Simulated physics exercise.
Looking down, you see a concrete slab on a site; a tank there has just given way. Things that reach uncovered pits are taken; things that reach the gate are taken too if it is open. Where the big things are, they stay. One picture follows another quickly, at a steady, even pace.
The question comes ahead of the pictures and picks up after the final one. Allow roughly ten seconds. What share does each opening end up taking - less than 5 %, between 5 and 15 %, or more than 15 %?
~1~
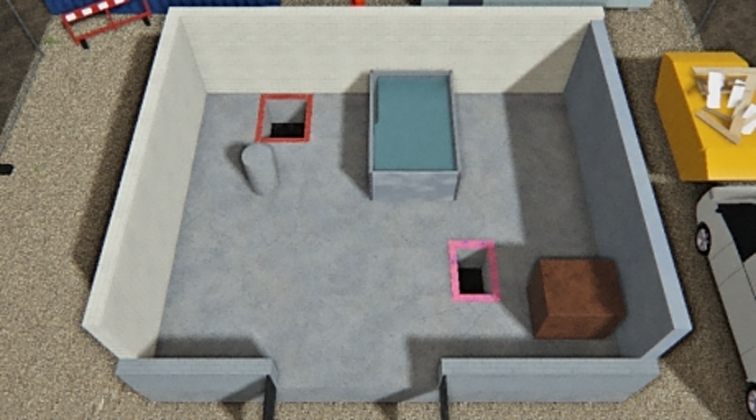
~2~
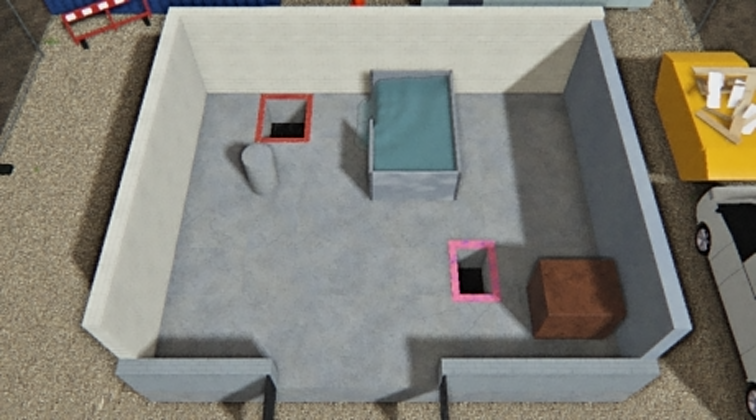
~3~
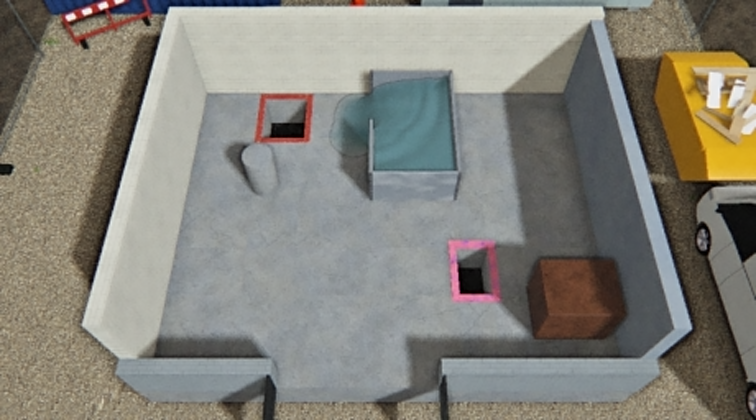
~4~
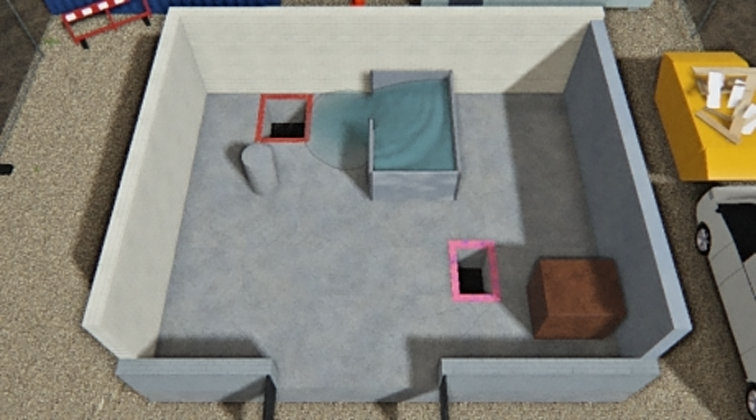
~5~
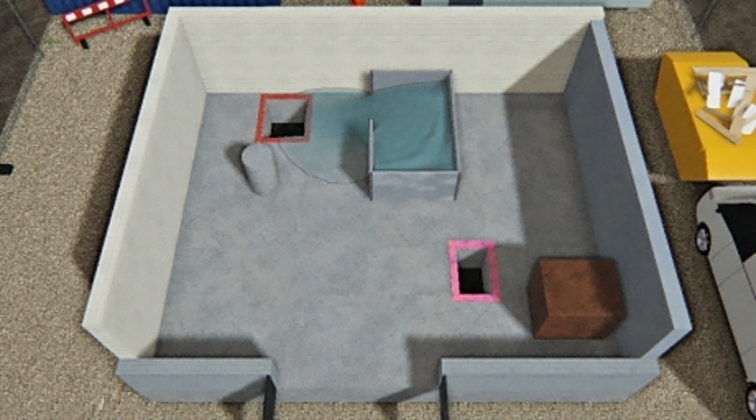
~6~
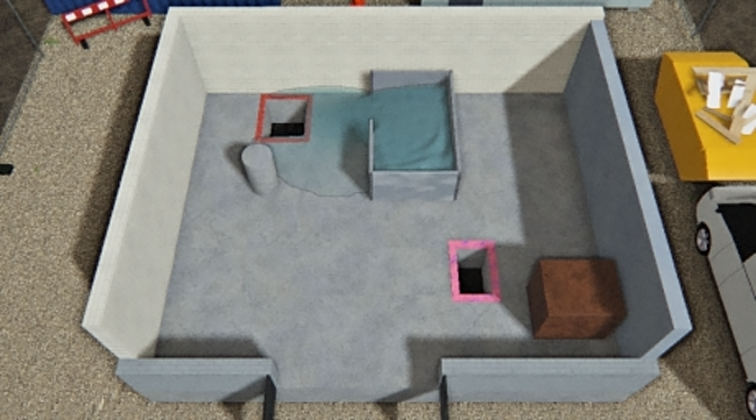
The gate lands in the bottom band - below five per cent; the red pit lands in the top band - past fifteen per cent; the pink pit lands in the bottom band - below five per cent.
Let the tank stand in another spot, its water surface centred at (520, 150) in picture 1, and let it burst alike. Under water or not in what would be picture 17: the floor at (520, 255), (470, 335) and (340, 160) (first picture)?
Unflooded - unflooded - soaked.
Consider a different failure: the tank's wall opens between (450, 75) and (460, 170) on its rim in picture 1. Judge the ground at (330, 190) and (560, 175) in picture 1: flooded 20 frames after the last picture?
Waterless, submerged.
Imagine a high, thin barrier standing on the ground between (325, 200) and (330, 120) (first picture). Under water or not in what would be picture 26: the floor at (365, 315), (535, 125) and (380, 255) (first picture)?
Taken in turn, the three points are soaked, soaked and soaked.
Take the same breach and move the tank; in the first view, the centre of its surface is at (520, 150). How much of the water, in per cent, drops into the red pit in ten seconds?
Within ten seconds the red pit collects 50 percent of the total.
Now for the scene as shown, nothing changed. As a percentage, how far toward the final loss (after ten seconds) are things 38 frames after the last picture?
It comes to around 85 per cent.
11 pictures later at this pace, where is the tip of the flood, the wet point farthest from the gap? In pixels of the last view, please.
I'd put it around (173, 264).
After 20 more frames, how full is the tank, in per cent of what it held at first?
By my count, 32 per cent.
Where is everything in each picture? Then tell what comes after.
In the first frame, still water in the water tank at (413, 122).
In the second frame, the front is at a hidden place, out from the gap at (373, 116).
In the third frame, water pours out at (373, 117) and has run to (338, 146).
In the fourth frame, water pours out at (373, 118) and has run to (306, 137).
In the fifth frame, water pours out at (373, 118) and has run to (282, 141).
In the sixth frame, water pours out at (373, 117) and has run to a hidden place.
A moment on, water covers 15 % of the floor; the gate 0 %, the red pit 16 %, the pink pit 0 %.
Next, water covers 20 % of the floor; the gate 0 %, the red pit 30 %, the pink pit 0 %.
Then, water covers 35 % of the floor; the gate 0 %, the red pit 45 %, the pink pit 0 %.
Later, water covers 40 % of the floor; the gate 0 %, the red pit 61 %, the pink pit 0 %.
In the end, water covers 45 % of the floor; the gate 1 %, the red pit 71 %, the pink pit 0 %.
